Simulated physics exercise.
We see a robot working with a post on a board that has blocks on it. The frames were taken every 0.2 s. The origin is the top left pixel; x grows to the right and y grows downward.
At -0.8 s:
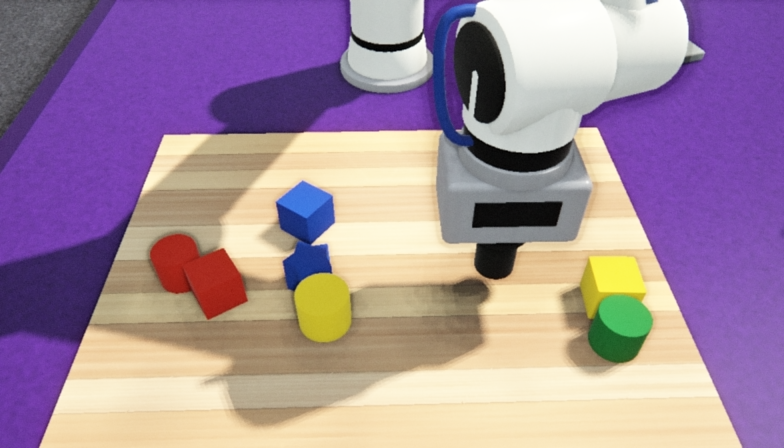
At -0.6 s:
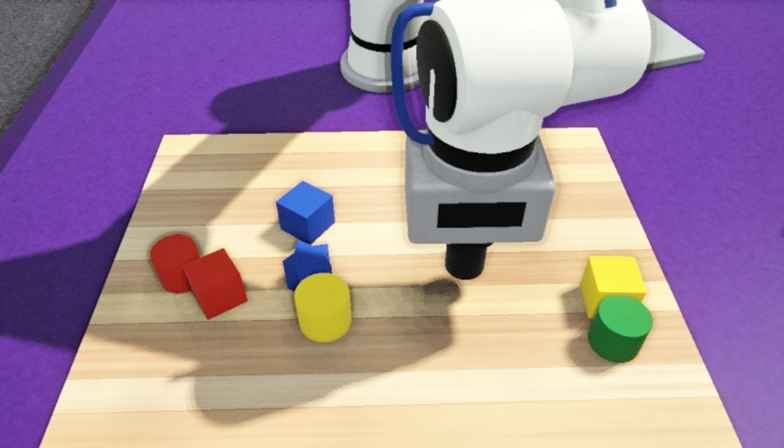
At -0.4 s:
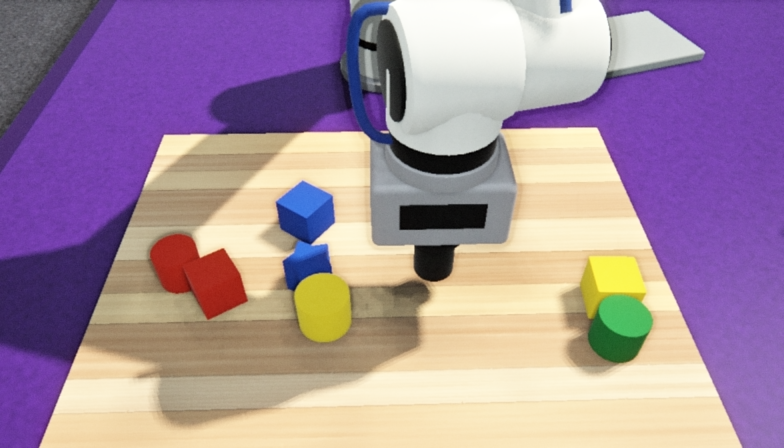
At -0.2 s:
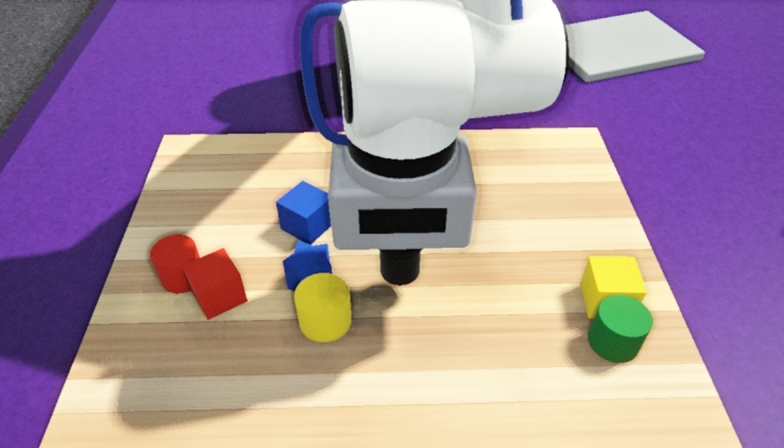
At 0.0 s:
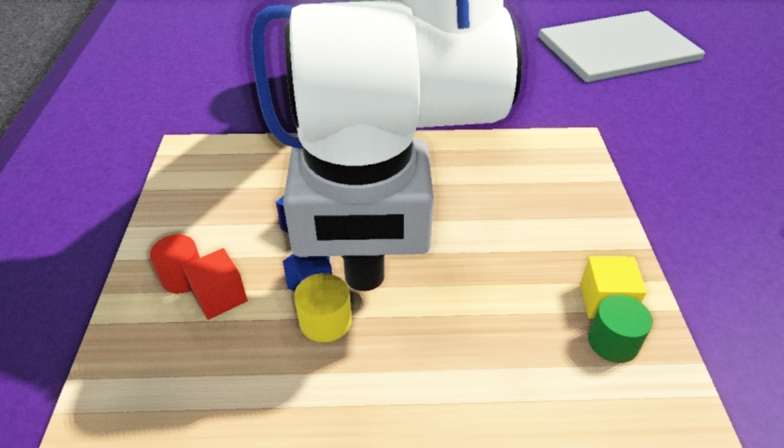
On a wooden board over purple, a white robot arm sliding its black post steadily left toward coloured blocks that stay still.
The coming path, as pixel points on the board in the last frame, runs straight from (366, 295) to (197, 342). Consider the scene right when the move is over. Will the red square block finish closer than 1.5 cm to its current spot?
Yes, it checks out.
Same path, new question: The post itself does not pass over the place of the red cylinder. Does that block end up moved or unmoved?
The red cylinder will stay where it stands.
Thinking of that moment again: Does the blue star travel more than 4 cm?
No, I don't think so.
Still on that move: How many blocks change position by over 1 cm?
My prediction: Two blocks.
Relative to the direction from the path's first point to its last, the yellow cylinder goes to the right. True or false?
It is false.
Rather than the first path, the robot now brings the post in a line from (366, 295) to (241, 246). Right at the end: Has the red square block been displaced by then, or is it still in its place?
It does get moved.
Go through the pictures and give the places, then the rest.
In the first picture, tip of the post at (494, 265), middles of tops, red cylinder at (173, 250), red square block at (211, 269), blue star at (308, 257), yellow cylinder at (322, 293).
In the second picture, post at (464, 266), nothing pushed.
In the third picture, post at (433, 267), nothing pushed.
In the fourth picture, post at (400, 271), nothing pushed.
In the fifth picture, post at (365, 277), red cylinder at (173, 250), red square block at (211, 269), blue star at (308, 257), yellow cylinder at (322, 293).
What follows on the original path. One third of the way, post at (309, 292); blue star at (287, 257), turned 55° clockwise; yellow cylinder at (279, 318).
Two thirds of the way, post at (251, 308); blue star at (279, 260), turned 90° clockwise; yellow cylinder at (246, 340).
At the end, post at (190, 324); red cylinder unmoved; red square block unmoved; blue star at (279, 260), turned 90° clockwise; yellow cylinder at (243, 342).
